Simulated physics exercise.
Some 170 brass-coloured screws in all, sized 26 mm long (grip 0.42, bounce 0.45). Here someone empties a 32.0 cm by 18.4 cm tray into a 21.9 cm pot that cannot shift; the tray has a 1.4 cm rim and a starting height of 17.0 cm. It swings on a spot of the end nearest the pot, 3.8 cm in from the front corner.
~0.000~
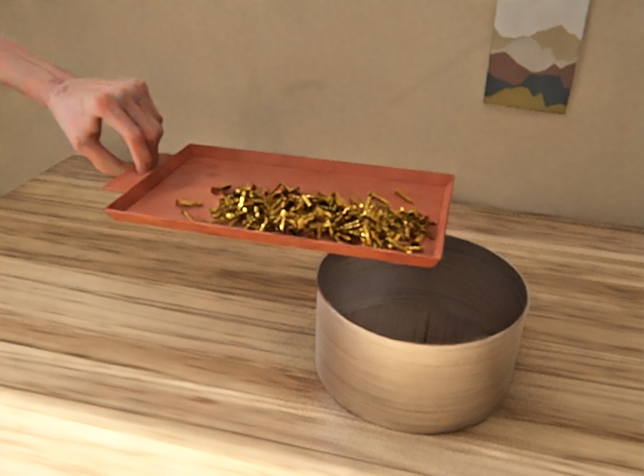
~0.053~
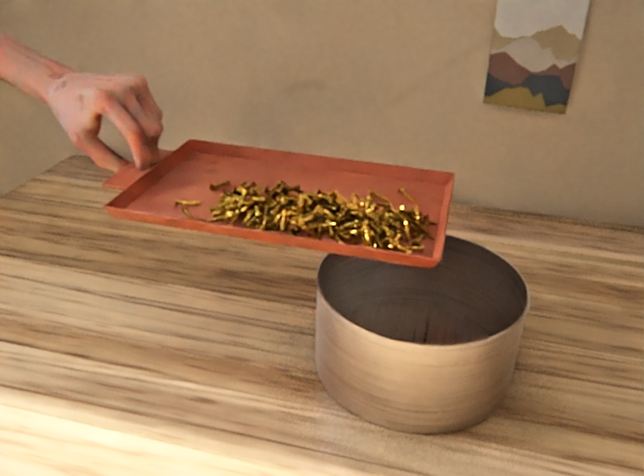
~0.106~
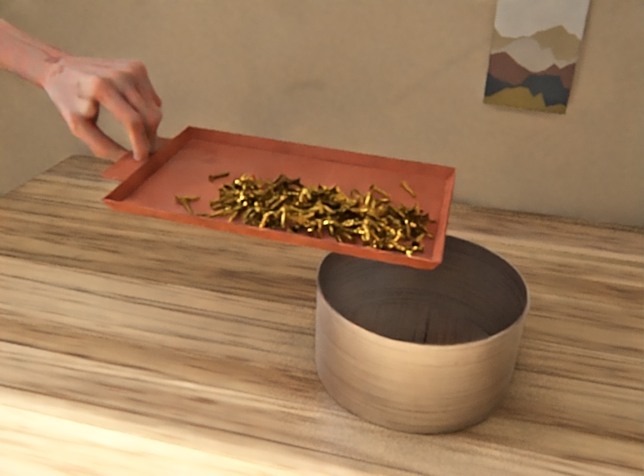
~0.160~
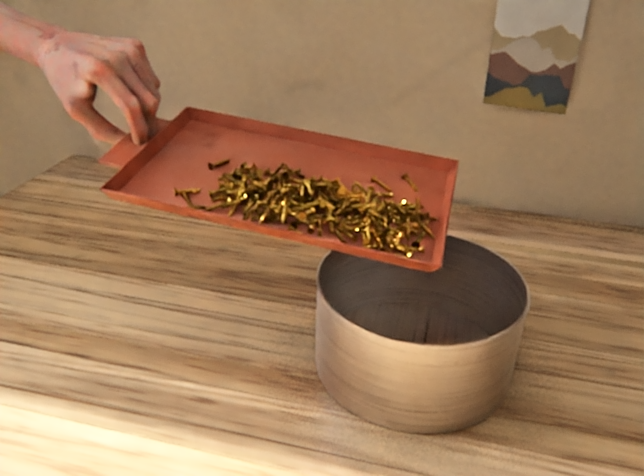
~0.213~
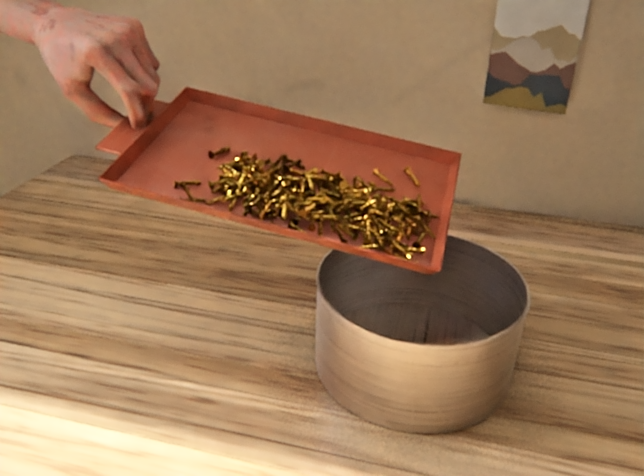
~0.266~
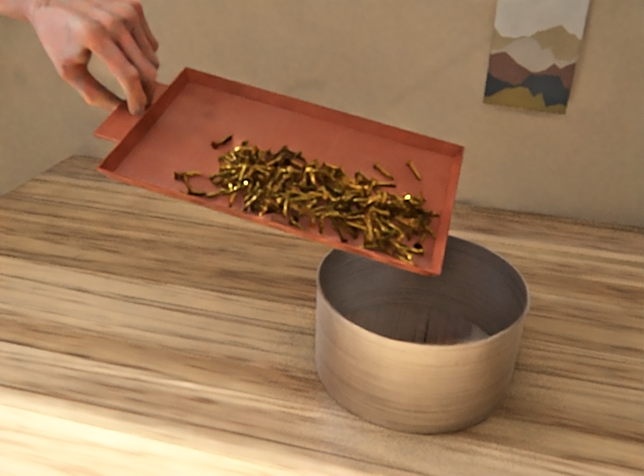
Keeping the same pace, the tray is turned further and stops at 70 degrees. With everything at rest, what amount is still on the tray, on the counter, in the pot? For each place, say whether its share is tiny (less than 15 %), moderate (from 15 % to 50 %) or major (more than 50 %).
Tray: It's going to get a small sliver of the load; counter: It's going to get a solid slice of the load; pot: It's going to get the main portion of the load.
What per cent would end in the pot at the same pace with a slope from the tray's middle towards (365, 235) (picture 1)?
Roughly 75 per cent.
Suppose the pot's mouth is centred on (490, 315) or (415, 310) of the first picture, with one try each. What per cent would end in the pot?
That gives roughly 65 per cent and then 95 per cent.
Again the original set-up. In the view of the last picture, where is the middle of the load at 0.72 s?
Near (374, 240).
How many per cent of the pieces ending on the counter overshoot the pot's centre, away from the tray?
Share: Around 50 %.
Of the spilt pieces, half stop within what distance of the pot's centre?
About 18 cm from the centre.
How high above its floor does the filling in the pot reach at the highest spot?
Around 3.0 cm above the floor.
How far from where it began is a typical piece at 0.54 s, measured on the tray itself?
It has moved some 3 cm from its start.
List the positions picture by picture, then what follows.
Tray tilt 0 degrees, front corners at (114, 207) and (433, 254); middle of the pieces at (313, 214); pot at (421, 279), in the first frame.
Tray tilt 1 degrees, front corners at (113, 205) and (433, 254); middle of the pieces at (314, 213), in the second frame.
Tray tilt 4 degrees, front corners at (112, 197) and (433, 257), lowest corner right front; middle of the pieces at (314, 209), in the third frame.
Tray tilt 9 degrees, front corners at (110, 186) and (433, 260), lowest corner right front; middle of the pieces at (315, 204), in the fourth frame.
Tray tilt 14 degrees, front corners at (109, 176) and (433, 263), lowest corner right front; middle of the pieces at (316, 199), in the fifth frame.
Tray tilt 19 degrees, front corners at (107, 166) and (433, 266), lowest corner right front; middle of the pieces at (317, 194); pot at (421, 279). The tray's pace is about 90 degrees a second, in the sixth frame.
Then, at 0.54 s, tilt 44 degrees; the tray holds 100 %, the pot 0 %.
After 0.72 s, tilt 61 degrees; the tray holds 85 %, the pot 0 %.
Then, at 1.03 s, tilt 70 degrees; the tray holds 5 %, the pot 55 %.
In the end, at 2.1 s, tray 0 %, counter 40 %, pot 60 %.
